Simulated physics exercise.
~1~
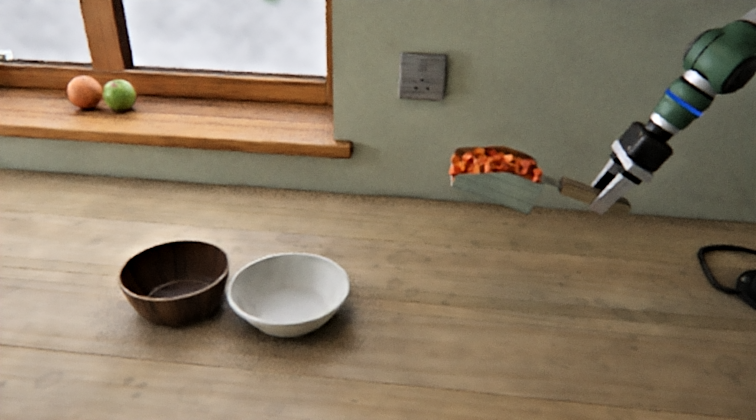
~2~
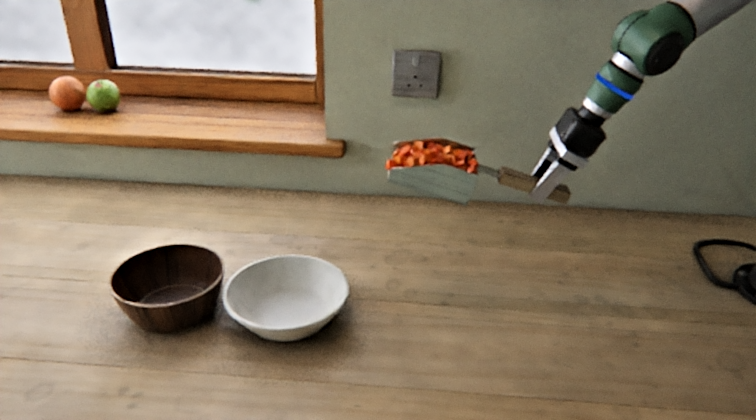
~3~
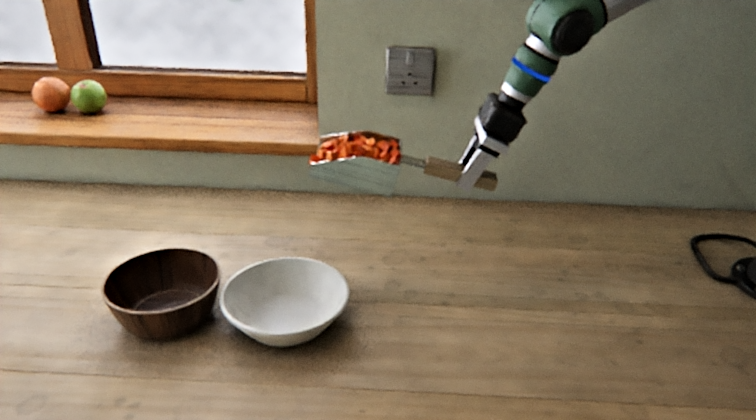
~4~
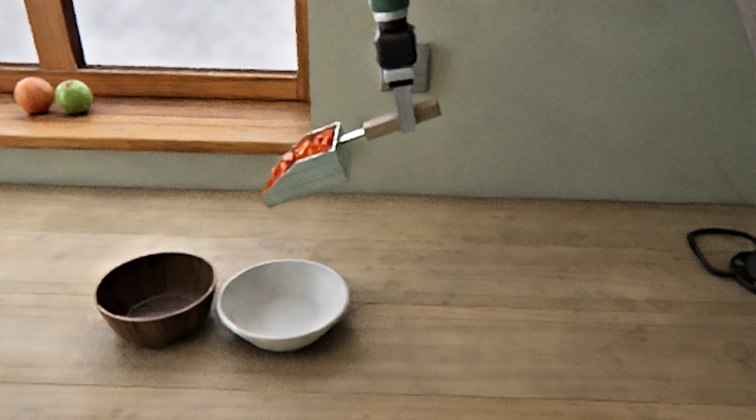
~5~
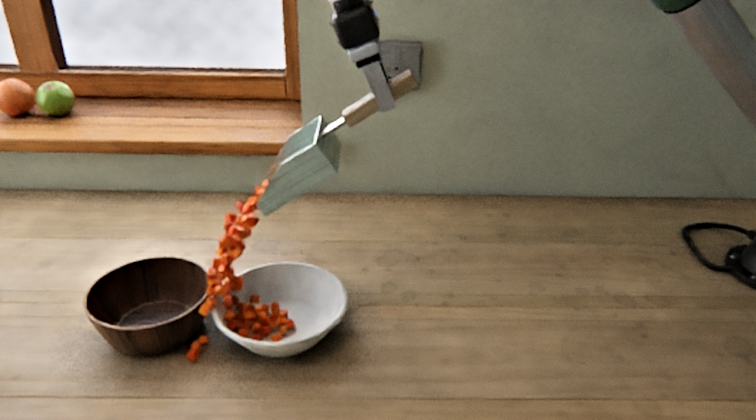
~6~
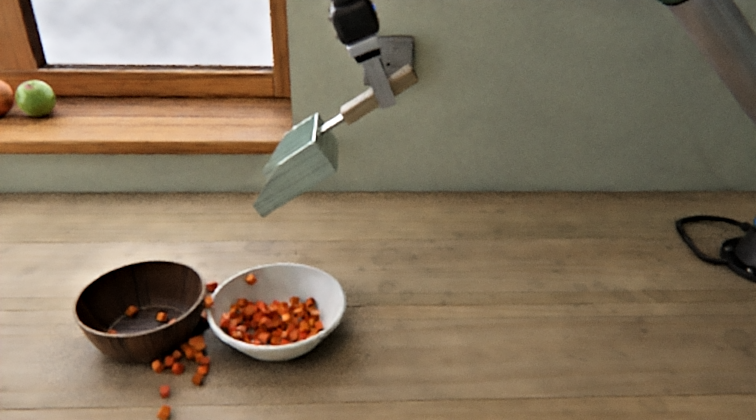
We see a robot arm carry a scoop of orange-red vegetable pieces leftward over a wooden table and tip it above two bowls; most pieces tumble into the white bowl, while a few land in the dark brown bowl and others scatter on the table.
